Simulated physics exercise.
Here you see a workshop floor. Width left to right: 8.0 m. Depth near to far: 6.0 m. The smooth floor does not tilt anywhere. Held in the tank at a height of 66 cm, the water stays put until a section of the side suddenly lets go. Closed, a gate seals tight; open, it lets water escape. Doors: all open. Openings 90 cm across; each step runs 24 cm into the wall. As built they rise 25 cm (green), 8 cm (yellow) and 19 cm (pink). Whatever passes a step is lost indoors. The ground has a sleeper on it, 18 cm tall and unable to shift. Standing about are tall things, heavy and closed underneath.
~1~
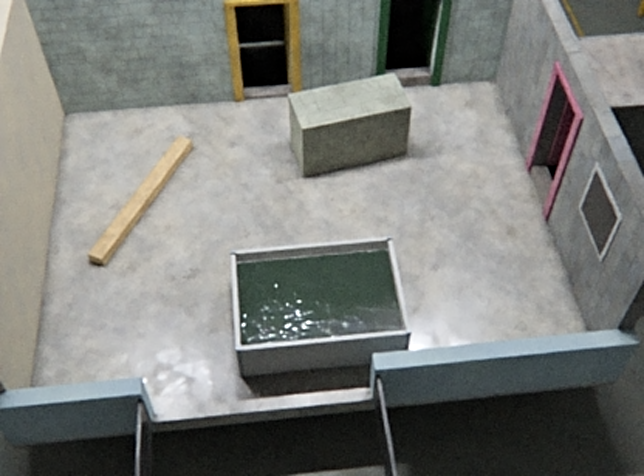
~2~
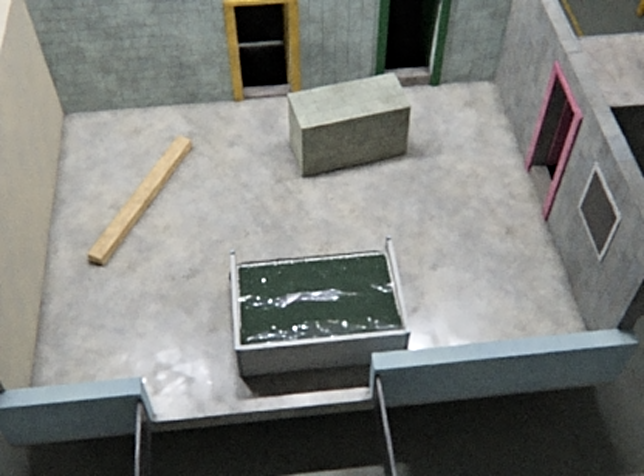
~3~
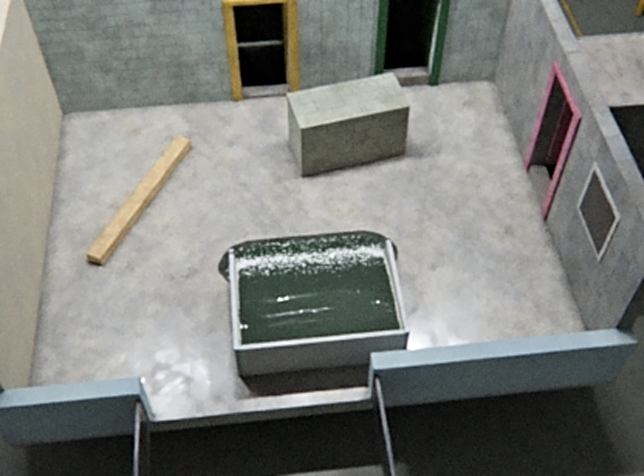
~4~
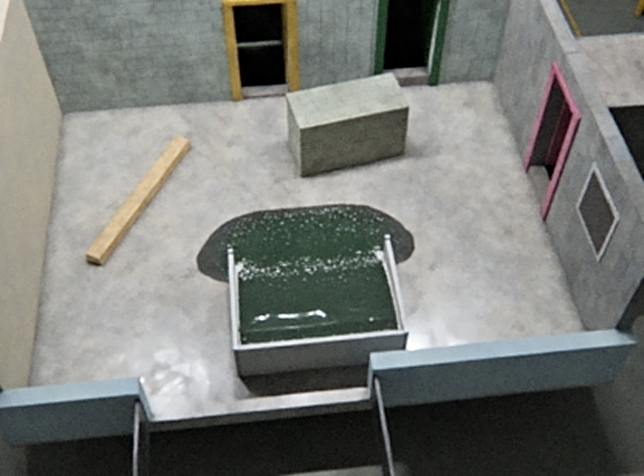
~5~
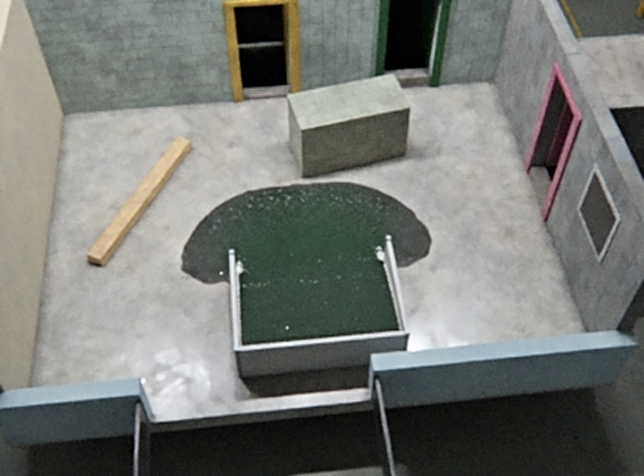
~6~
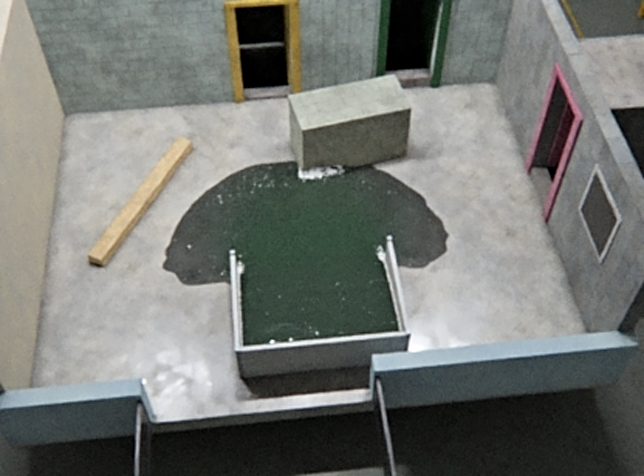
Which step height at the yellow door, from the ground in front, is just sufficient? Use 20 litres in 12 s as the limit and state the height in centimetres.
Just about 21 cm.
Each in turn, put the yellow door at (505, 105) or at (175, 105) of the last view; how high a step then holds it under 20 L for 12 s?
In turn: About 10.0 cm, about 19 cm.
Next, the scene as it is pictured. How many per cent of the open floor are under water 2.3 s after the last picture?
Around 50 per cent of the free floor.
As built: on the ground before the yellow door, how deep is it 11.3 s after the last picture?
4.0 cm.
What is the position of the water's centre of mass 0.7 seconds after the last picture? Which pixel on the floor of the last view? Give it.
About (308, 247).
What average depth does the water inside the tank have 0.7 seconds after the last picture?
Average depth: Approx. 26 cm.
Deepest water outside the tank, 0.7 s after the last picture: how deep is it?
I'd estimate roughly 40 cm.
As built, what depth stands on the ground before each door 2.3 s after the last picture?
Depths in cm: Green 0, yellow 16, pink 17.
Then, 0.7 s after the last picture water covers 30 % of the floor, deepest (40 cm) near (325, 184); 12 cm at the yellow door, 9 litres in over its 8 cm step.
Then, 2.3 s after the last picture water covers 50 % of the floor, deepest (26 cm) near (65, 116); 16 cm at the yellow door, 107 litres in over its 8 cm step.
Then, 11.3 s after the last picture water covers 95 % of the floor, deepest (8 cm) near (483, 373); 4 cm at the yellow door, 144 litres in over its 8 cm step.
At the yellow door as built, the water peaked near 18 cm, 1.7 s after the last picture.
With a step of 19.5 cm, 28 litres would have come in within the 12 s; with 26.5 cm, 5 litres. So under 20 litres takes about 21 cm.
